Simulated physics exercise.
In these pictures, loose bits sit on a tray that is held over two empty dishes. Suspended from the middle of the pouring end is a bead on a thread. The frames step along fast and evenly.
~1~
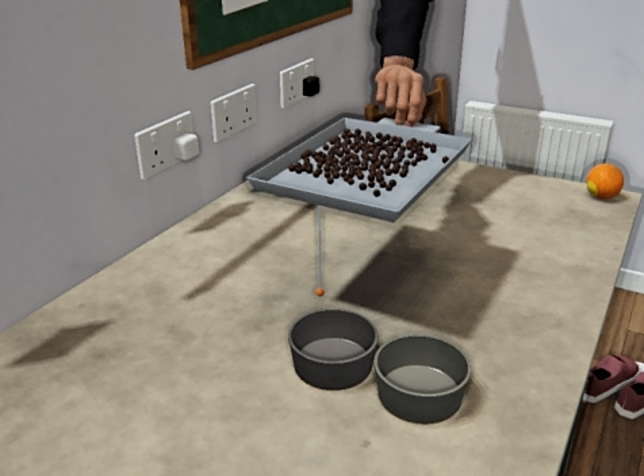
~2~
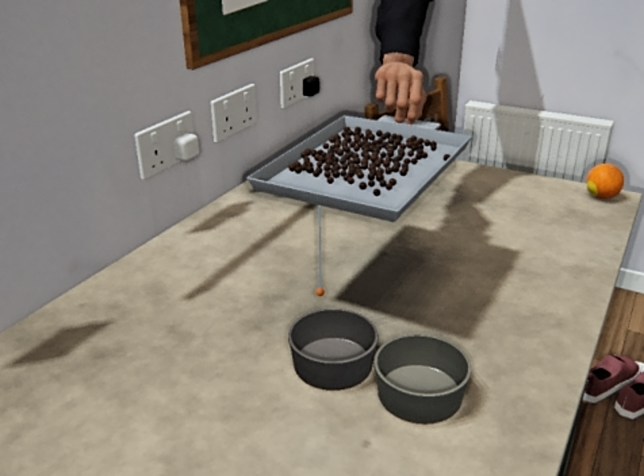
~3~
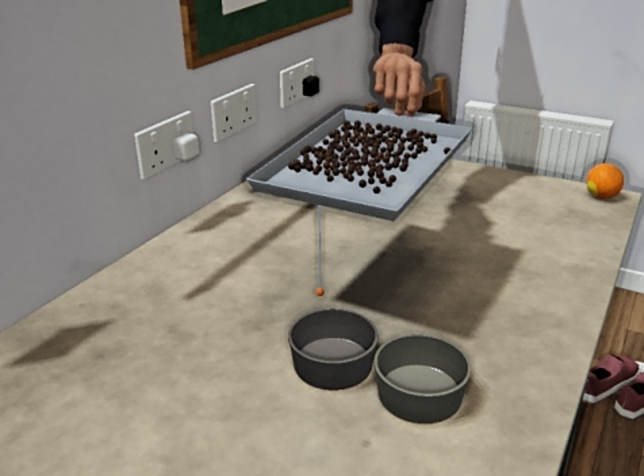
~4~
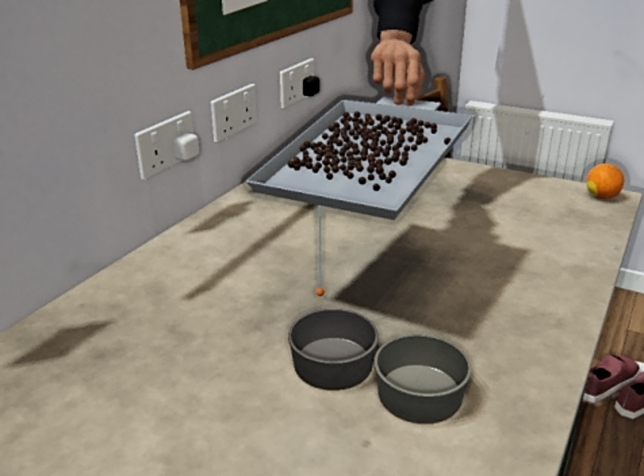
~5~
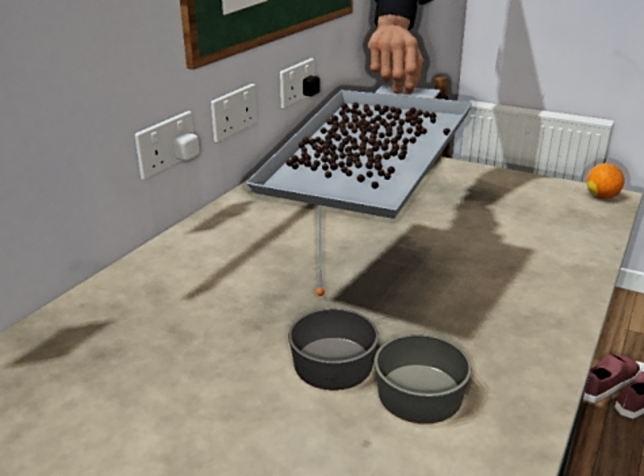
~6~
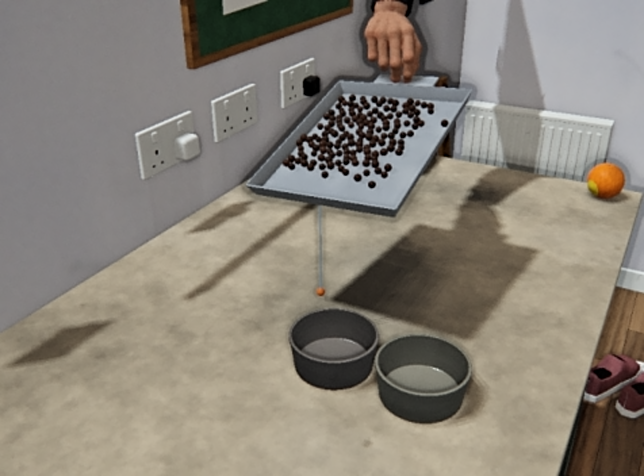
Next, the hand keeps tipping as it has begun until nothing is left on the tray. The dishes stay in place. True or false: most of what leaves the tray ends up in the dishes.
False.
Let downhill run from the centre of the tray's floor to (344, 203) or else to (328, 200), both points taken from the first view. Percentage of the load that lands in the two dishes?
You'd get 70 per cent the first time and 40 per cent the second time.
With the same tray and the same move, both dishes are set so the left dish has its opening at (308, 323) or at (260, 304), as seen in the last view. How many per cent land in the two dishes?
Trial 1 near 20 percent, trial 2 near 80 percent.
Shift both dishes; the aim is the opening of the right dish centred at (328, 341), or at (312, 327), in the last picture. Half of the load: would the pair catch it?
Taking them in turn, it's beyond half and then beyond half.
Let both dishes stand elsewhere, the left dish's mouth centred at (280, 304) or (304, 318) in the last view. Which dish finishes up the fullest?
Result, try one: The dish further left; try two: The dish further left.
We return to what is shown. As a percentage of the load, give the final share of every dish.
Out of every hundred, close to 0 go left and close to 0 go right.
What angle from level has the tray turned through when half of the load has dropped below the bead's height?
Somewhere around 80 degrees.
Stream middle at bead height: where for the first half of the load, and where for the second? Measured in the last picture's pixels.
Half one: (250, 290), half two: (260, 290).
Soon after the last picture, tray tipped steeply; about two thirds on the tray; a stray few in the left dish; a small part outside both; about a quarter in the air.
A little later, tray tipped right over; a small part on the tray; a stray few in the right dish; a stray few in the left dish; about two thirds outside both; about a quarter in the air.
Later still, tray tipped past a quarter turn; a stray few in the right dish; a stray few in the left dish; nearly all outside both.
By the end, tray tipped past a quarter turn; a stray few in the right dish; a stray few in the left dish; nearly all outside both.
